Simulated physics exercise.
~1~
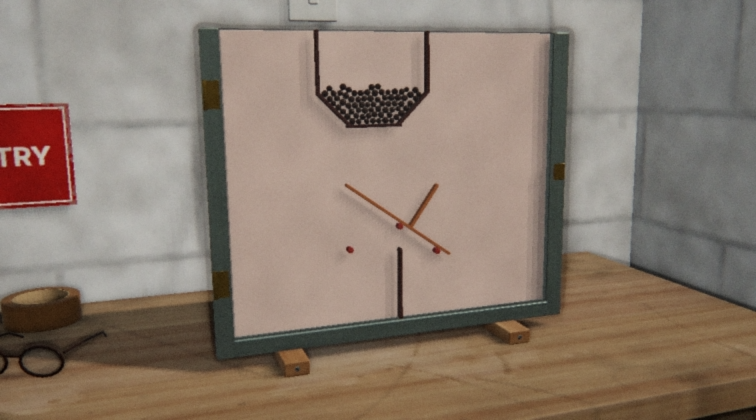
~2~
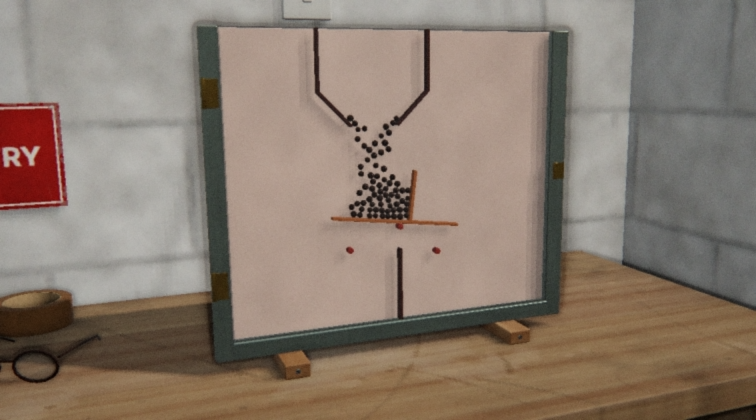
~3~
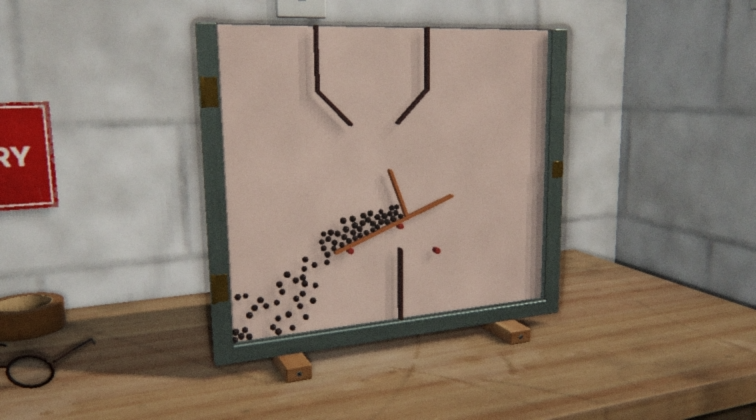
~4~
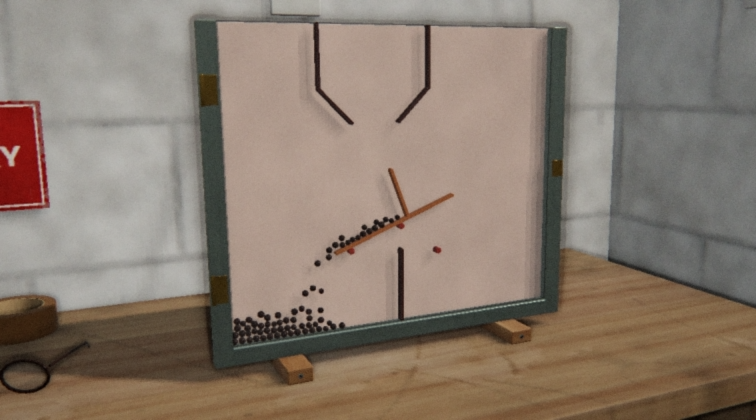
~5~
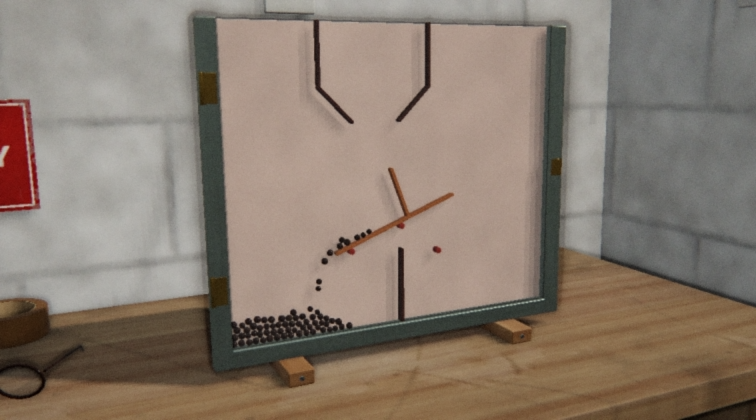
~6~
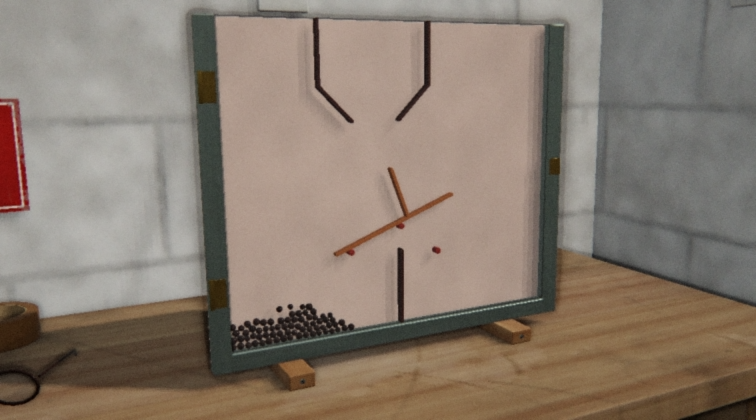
Dozens of small dark round pills sit packed in a black hopper at the top of an upright, clear-fronted case with a green frame, seen from slightly to one side on a wooden workbench before a pale block wall. Below hangs a tilted orange-brown tray with an upright fin, above small red pins and a black divider. The pills pour out and heap on the tray's left side as it swings nearly level. It then tips down to the left, spilling them in a stream. The last ones slide off, leaving the tray bare and every pill piled in the left bin.
